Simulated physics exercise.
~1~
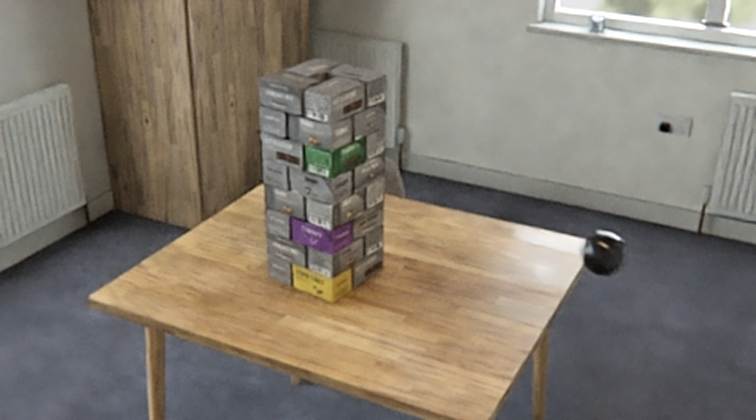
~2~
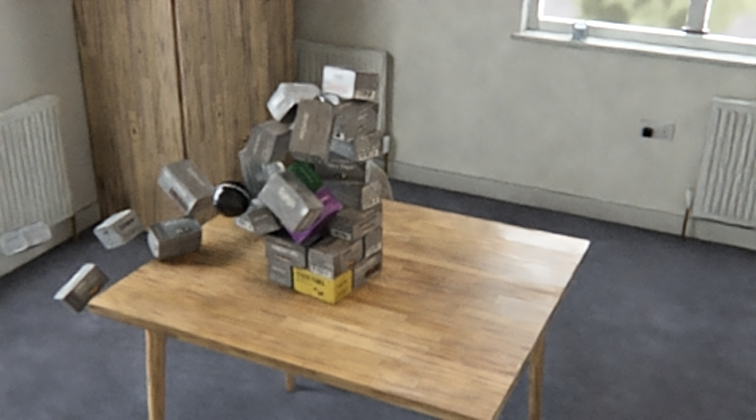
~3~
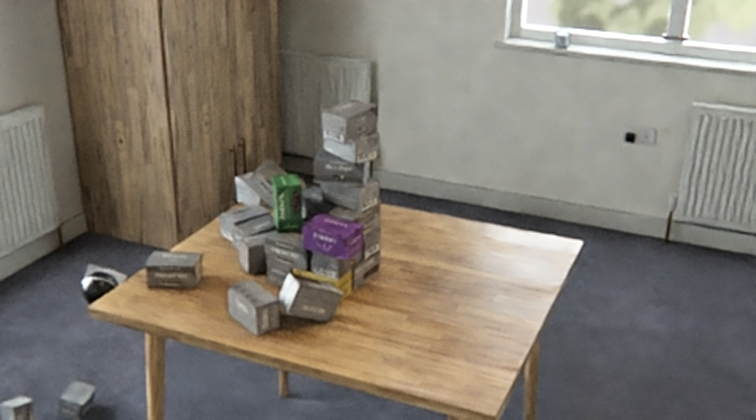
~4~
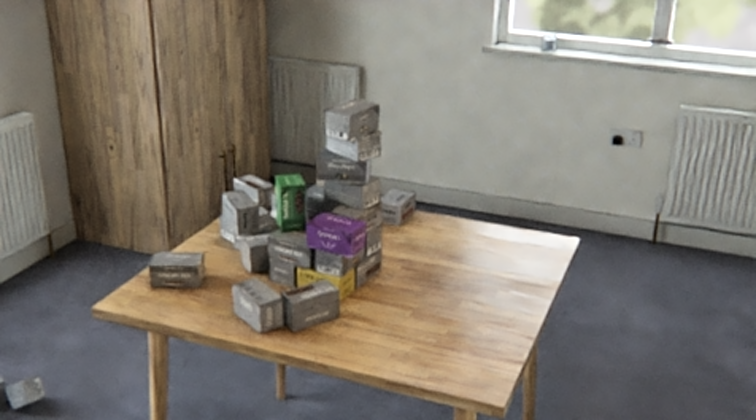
In a dining room, a dark ball flew in from the right and smashed into a tower of small boxes on a wooden table, scattering many leftward, some onto the floor, while a ragged stack stayed standing with the yellow box still at its base.
